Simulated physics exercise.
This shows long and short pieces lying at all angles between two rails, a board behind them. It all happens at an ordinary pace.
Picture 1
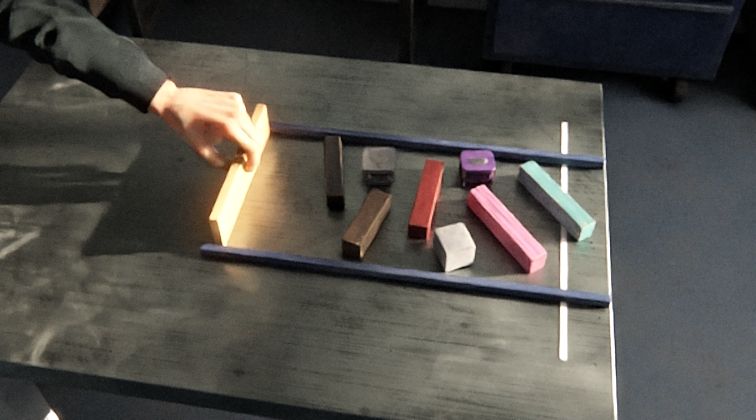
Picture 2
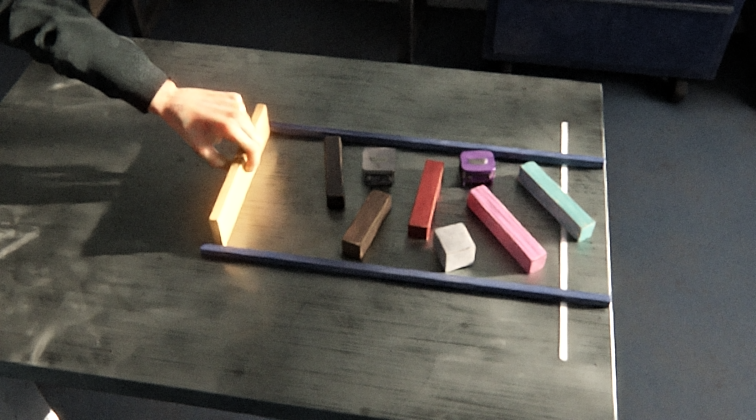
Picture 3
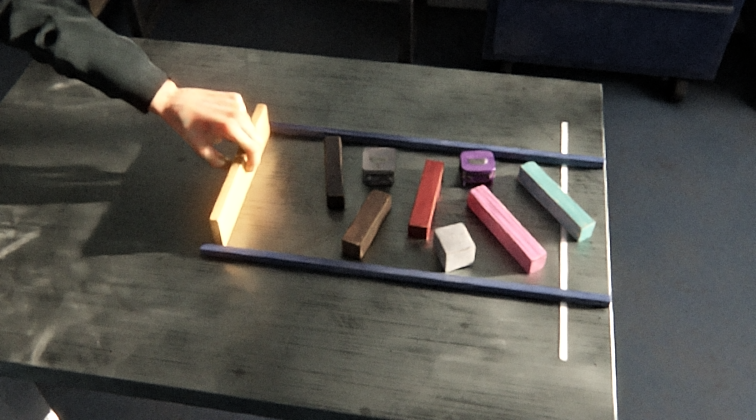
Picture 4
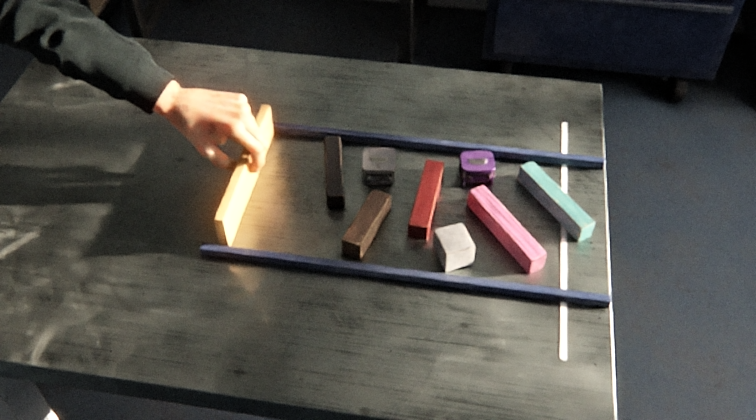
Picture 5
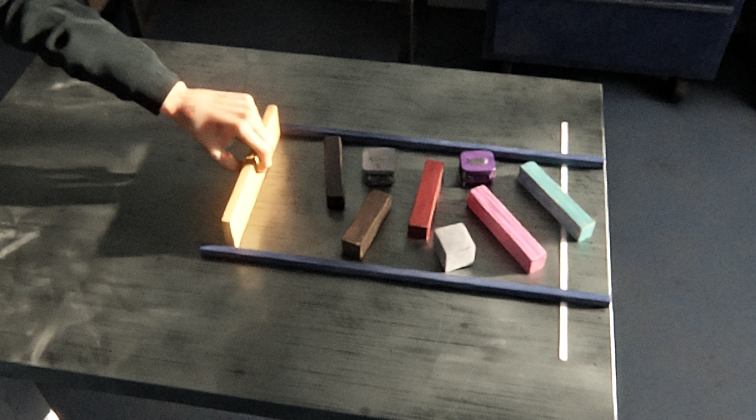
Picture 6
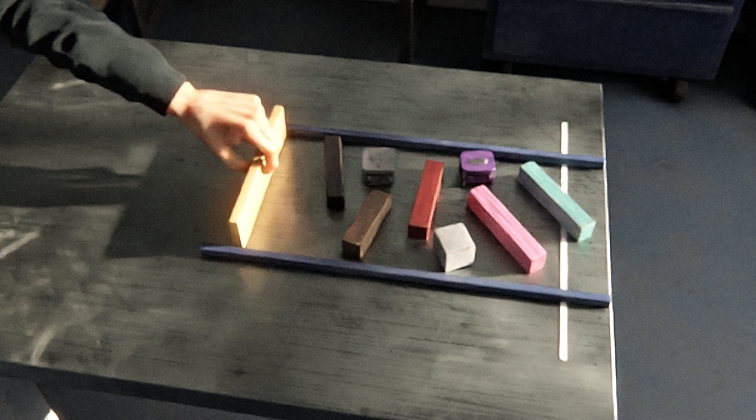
A hand slides an upright board slightly right behind scattered pieces between two rails.
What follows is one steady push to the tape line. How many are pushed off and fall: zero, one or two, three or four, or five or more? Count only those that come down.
The number that fall off is three or four.
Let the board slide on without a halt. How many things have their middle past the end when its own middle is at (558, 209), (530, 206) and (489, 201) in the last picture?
It would be 4, 1 and 0.
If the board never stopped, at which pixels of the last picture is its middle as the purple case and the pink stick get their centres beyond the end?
Its middle is around (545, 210) and around (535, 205).
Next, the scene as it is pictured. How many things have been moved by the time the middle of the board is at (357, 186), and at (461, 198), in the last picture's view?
The counts are 3 and 8.
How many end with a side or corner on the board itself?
It touches 2.
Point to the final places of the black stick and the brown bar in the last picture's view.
First (574, 199), then (587, 252).
Soon after, none off yet; turquoise bar at rest near (555, 200); pink stick at rest near (505, 228); purple case moving near (486, 169).
In the end, the number that fall off is three or four; gone, red bar, purple case, pink stick and turquoise bar.
